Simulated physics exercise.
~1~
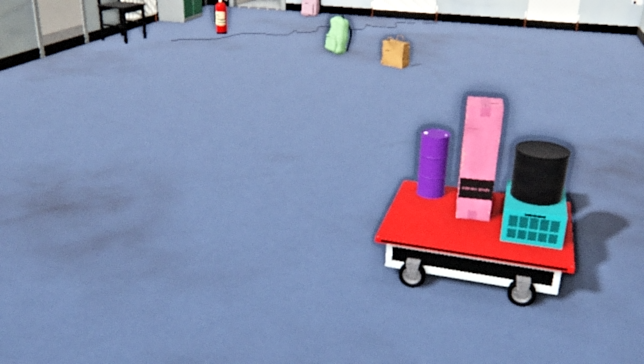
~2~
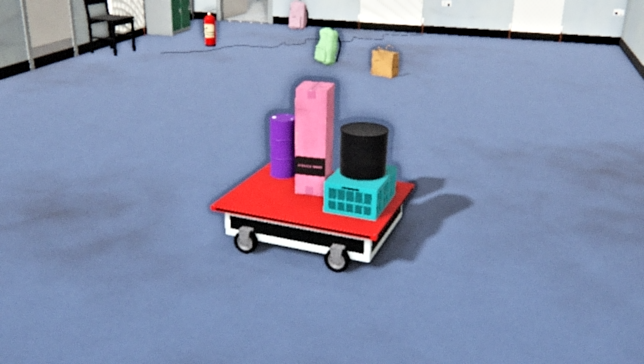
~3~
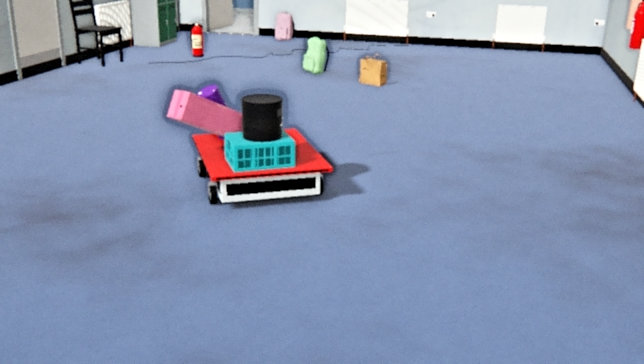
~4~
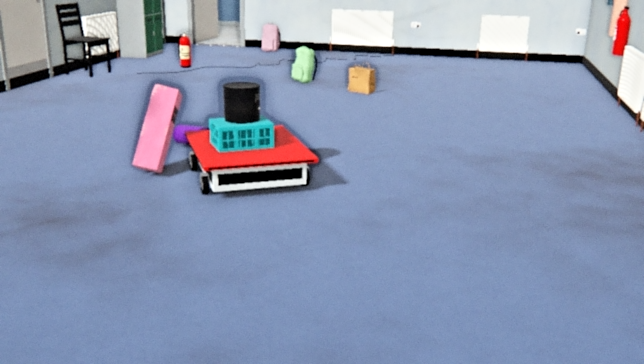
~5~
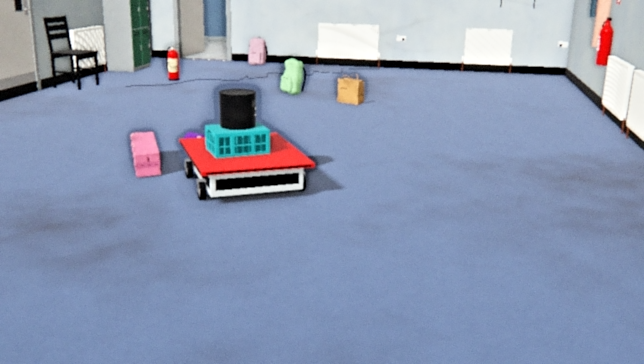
A red cart turns and stops as the pink box and purple canister fall off.
